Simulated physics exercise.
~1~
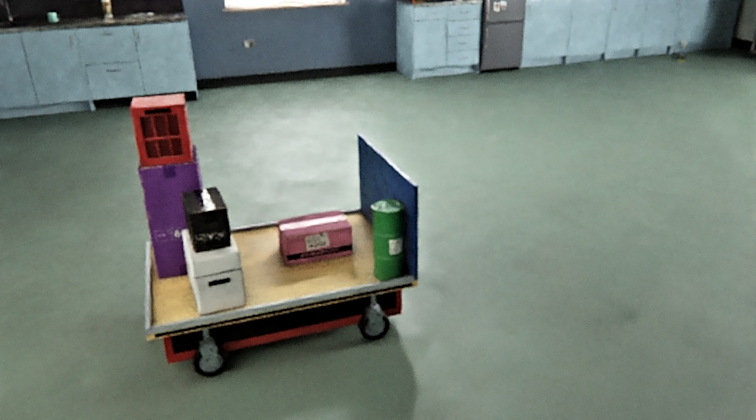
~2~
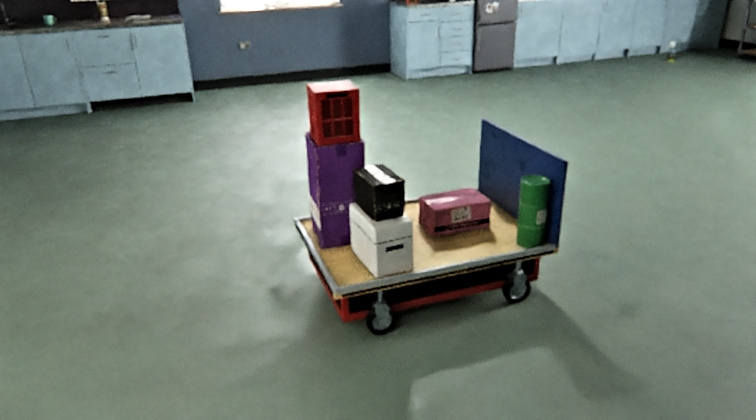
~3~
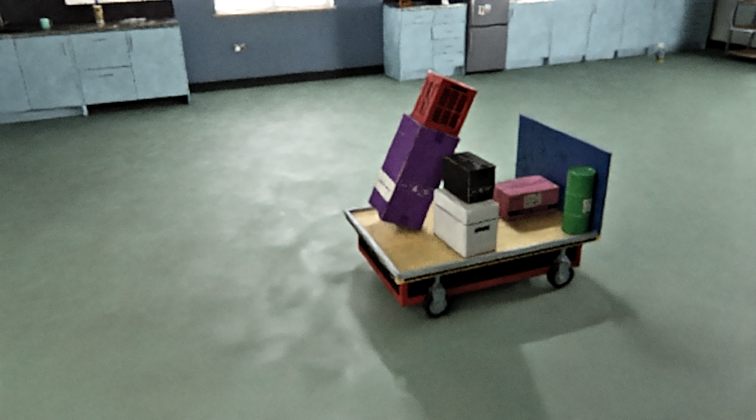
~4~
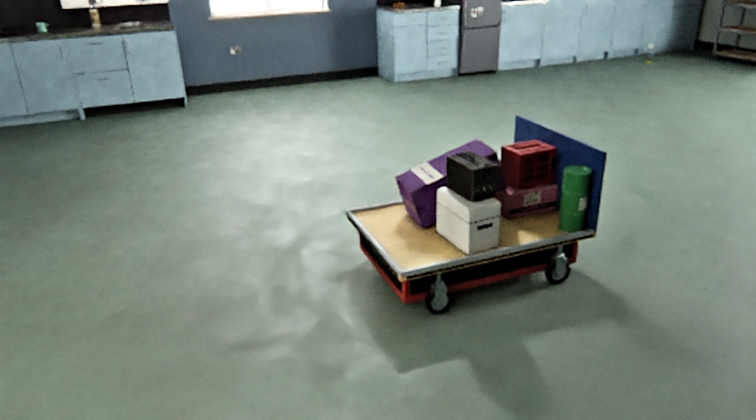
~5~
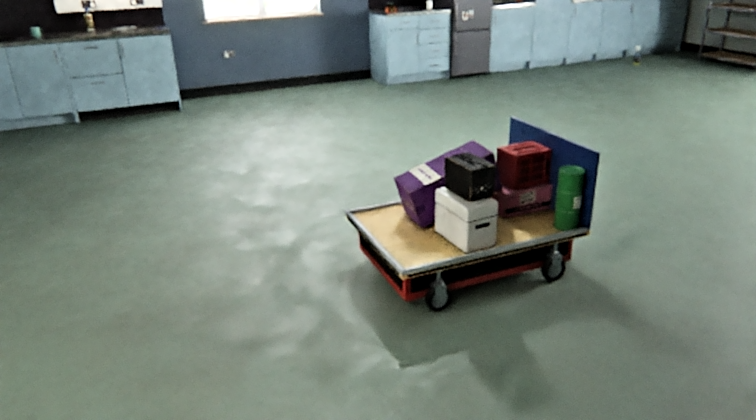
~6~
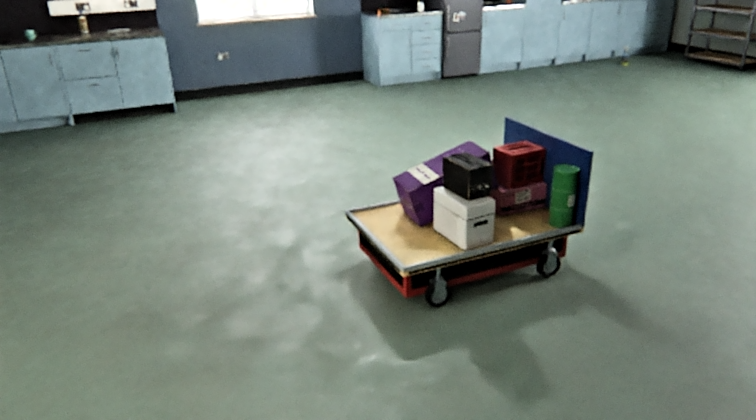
A flat cart with a blue board at its right end rolls to the right across a green floor, seen from slightly above in a room with pale blue cabinets along the far wall. At its left end a red crate sits on a tall purple box, beside a black box on a white one, with a pink parcel and a green canister nearer the board. As the cart stops, the purple box and crate tip together toward the board. The crate lands on its side above the pink parcel, and the purple box rests tilted behind the still-stacked black and white boxes. The canister stays standing.
